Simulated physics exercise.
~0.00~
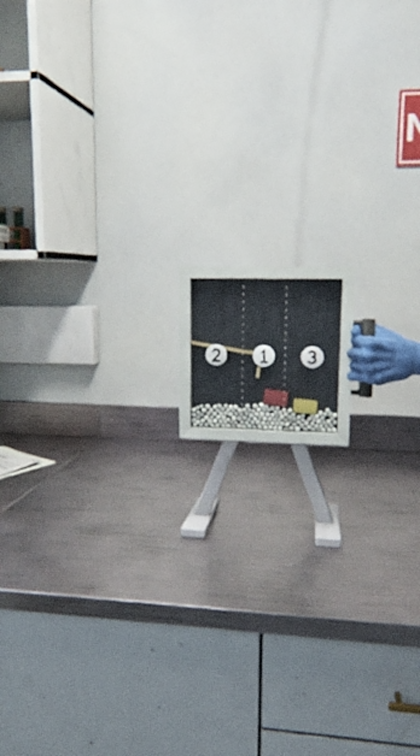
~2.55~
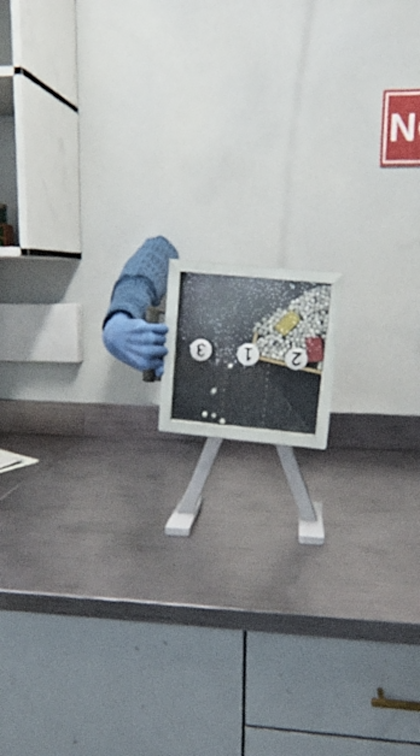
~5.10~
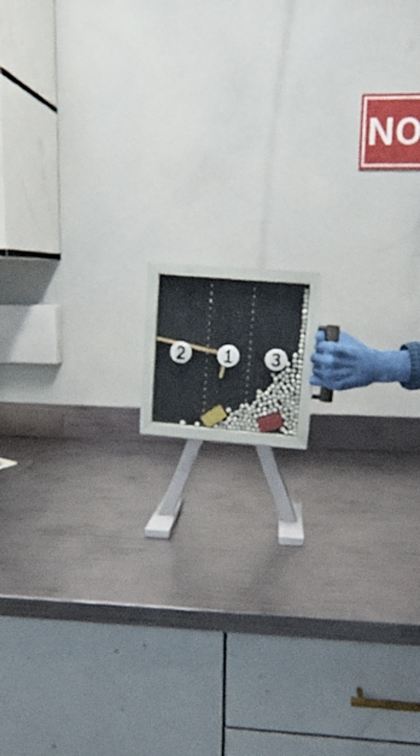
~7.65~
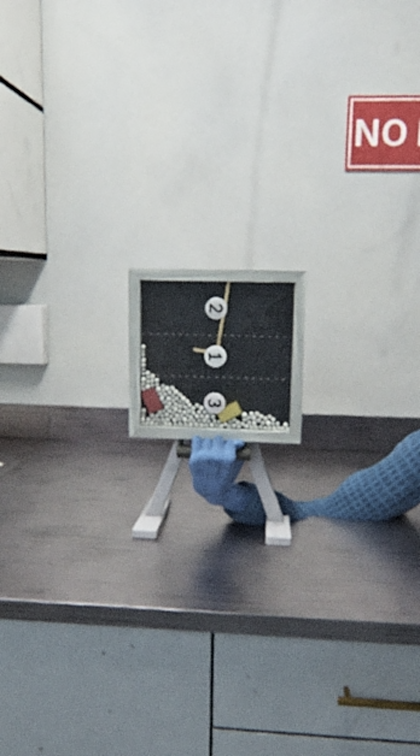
On a grey worktop, a gloved hand spins a bead-filled box fully round, then partly back.
